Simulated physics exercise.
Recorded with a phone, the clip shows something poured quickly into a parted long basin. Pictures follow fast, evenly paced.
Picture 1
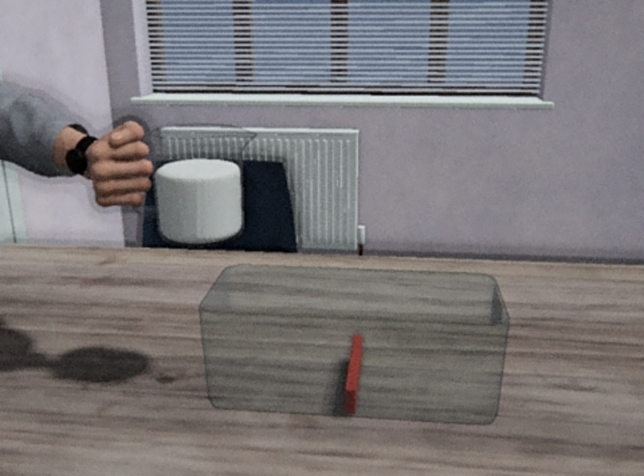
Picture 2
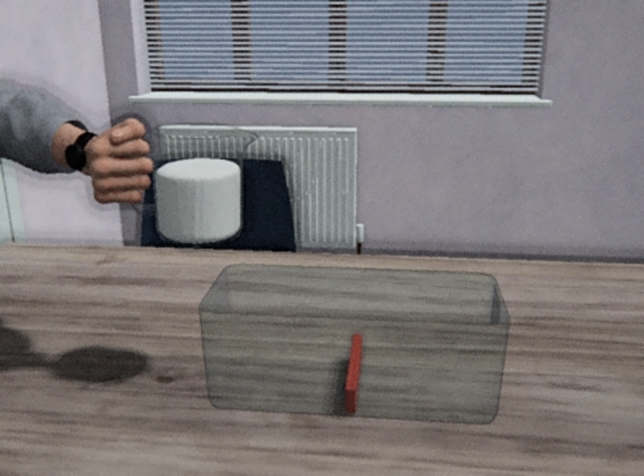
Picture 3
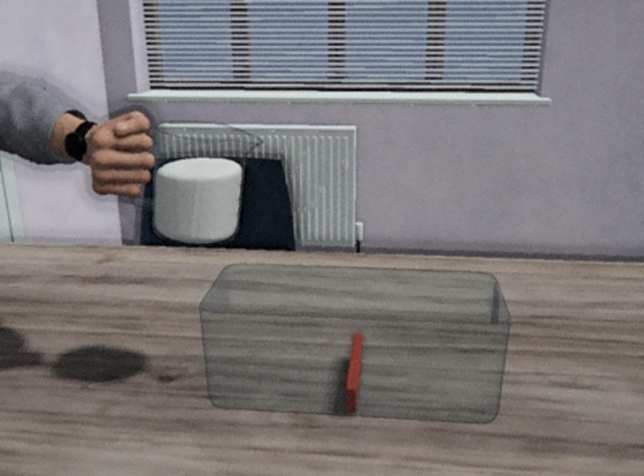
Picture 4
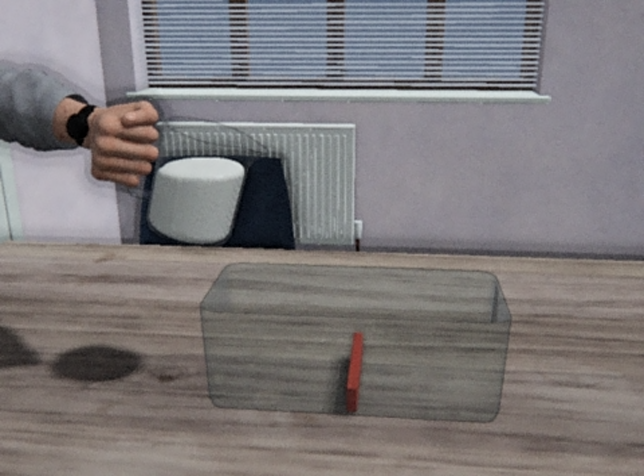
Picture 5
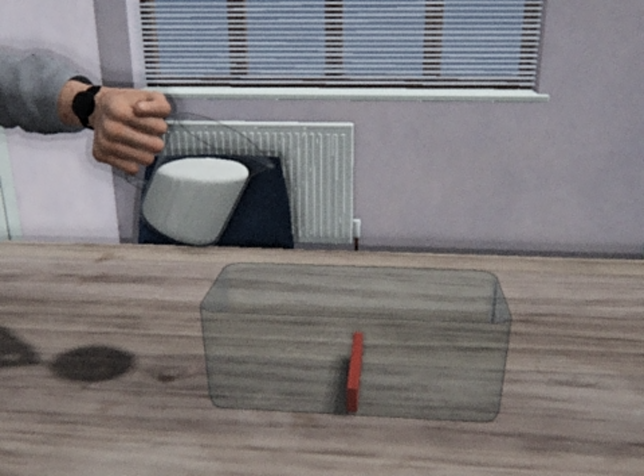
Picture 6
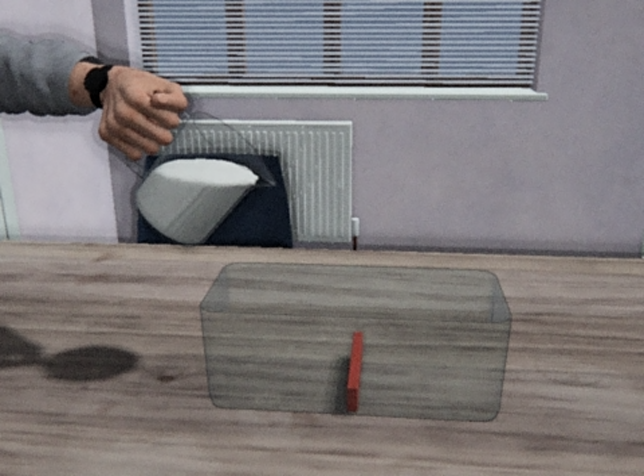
In the video, a hand wearing a dark wristband holds a clear vessel of whitish liquid upright, then tilts it increasingly to the right above a wooden table, where a long transparent basin with a low red divider stands still.
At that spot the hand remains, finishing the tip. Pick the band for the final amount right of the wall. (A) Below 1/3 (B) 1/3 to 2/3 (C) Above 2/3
Answer: A.
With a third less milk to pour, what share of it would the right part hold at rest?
Estimate: Around 15 per cent.
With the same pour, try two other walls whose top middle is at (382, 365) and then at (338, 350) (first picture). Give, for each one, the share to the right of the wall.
First some 15, then 5 per cent.
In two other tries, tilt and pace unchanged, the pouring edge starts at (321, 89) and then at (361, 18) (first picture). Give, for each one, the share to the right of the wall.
Around 75 percent first, around 70 percent second.
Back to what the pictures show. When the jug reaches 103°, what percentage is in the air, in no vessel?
I'd put it at roughly 25 percent of it.
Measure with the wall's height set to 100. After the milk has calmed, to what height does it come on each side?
I'd say about 60 for the left and about 10 for the right.
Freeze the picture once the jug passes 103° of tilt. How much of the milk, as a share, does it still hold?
Around 55 in a hundred.
A moment on, the jug is tipped right over and 57 per cent is still to pour, 18 is left of the wall and 0 right of it.
Next, the jug is tipped right over and 7 per cent is still to pour, 80 is left of the wall and 3 right of it.
Then the jug is tipped right over and 0 per cent is still to pour, 86 is left of the wall and 10 right of it.
Later the jug is tipped right over and 0 per cent is still to pour, 86 is left of the wall and 11 right of it.
Finally, 86 per cent lies left of the wall, 11 right of it and 3 outside.
